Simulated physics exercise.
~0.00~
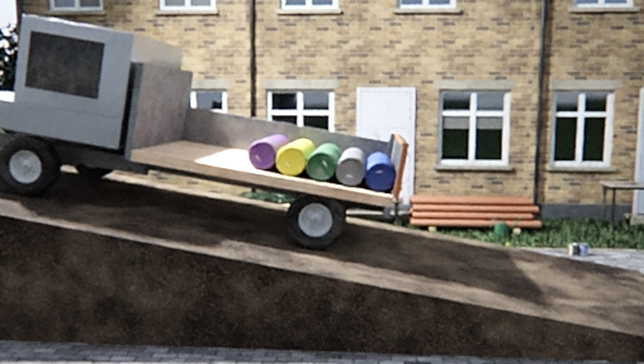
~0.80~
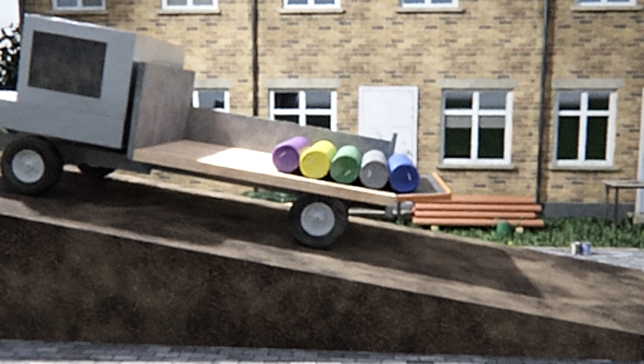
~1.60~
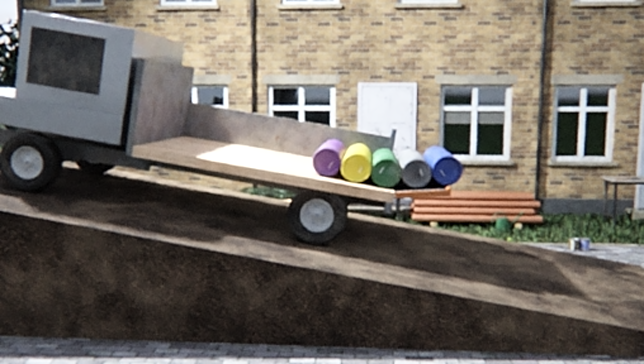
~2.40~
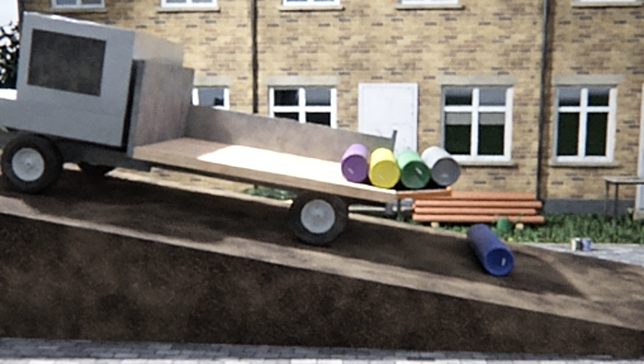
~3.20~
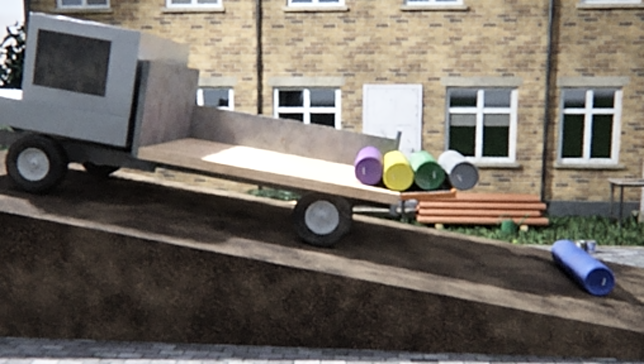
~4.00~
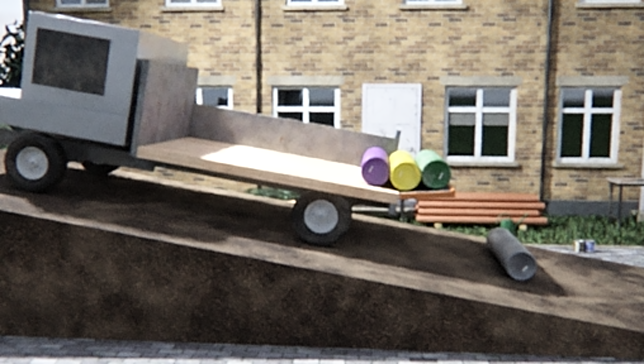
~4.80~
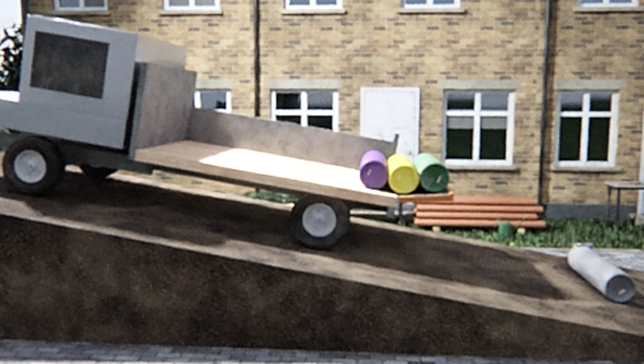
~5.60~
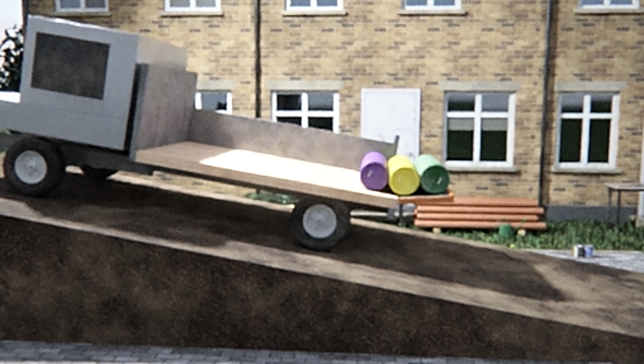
Five coloured cylinders, purple, yellow, green, grey and blue, sit side by side at the low end of a truck's bed, the truck parked nose-up on a dirt slope before a brick building. The tailgate swings down, and the whole row rolls right toward it. Blue leads onto the lowered gate, drops off its end and rolls away down the slope. The others bunch near the edge, then grey falls too and rolls downhill out of view. Purple, yellow and green come to rest together at the rear of the truck, still aboard.
